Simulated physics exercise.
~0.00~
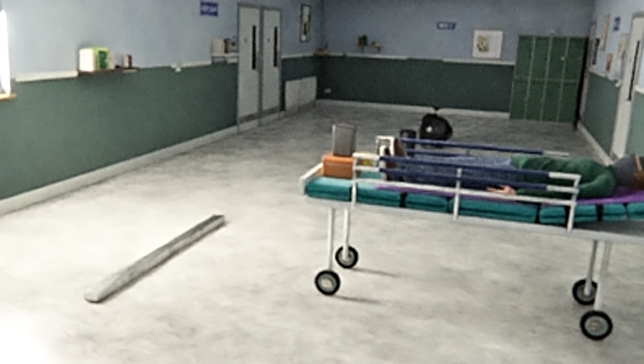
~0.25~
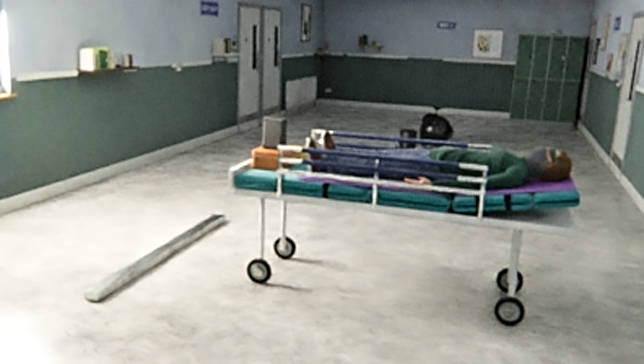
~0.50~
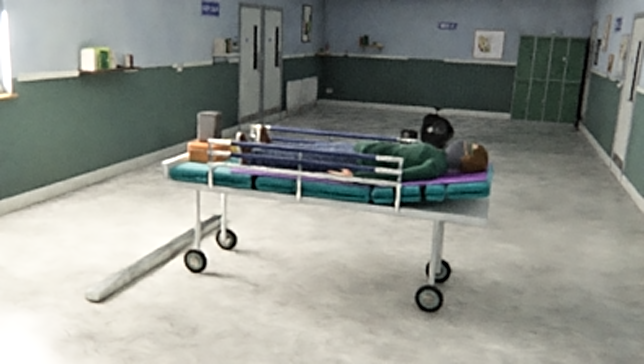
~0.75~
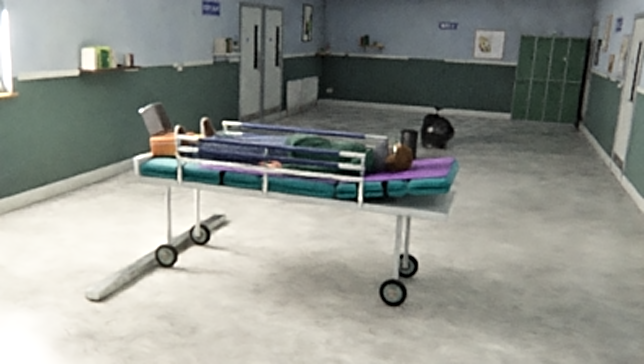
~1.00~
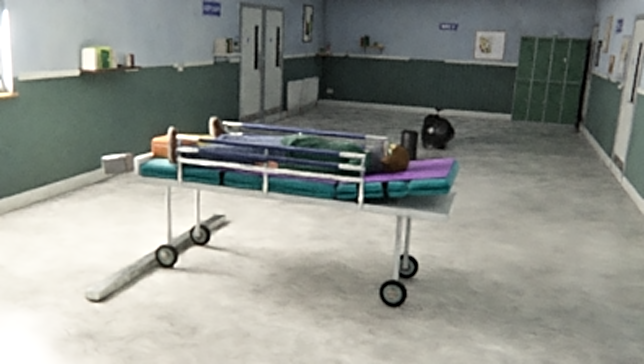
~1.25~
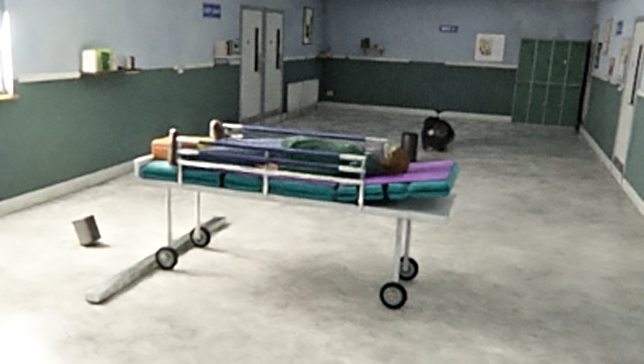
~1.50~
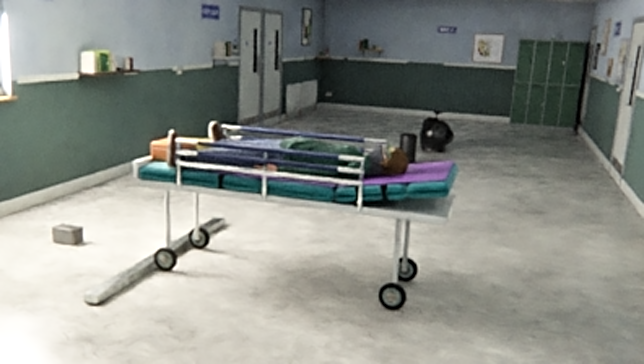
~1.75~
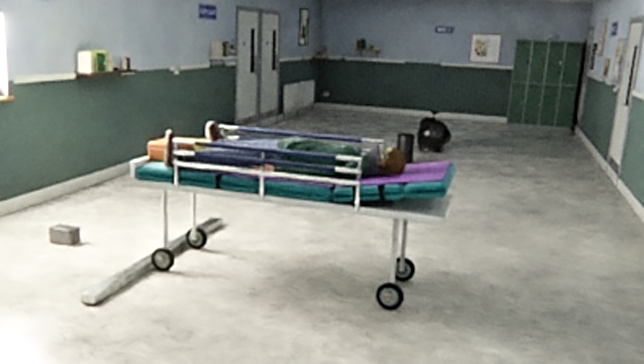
A trolley carrying a limp person rolls left, stops at a sill, and a dark box tumbles off.
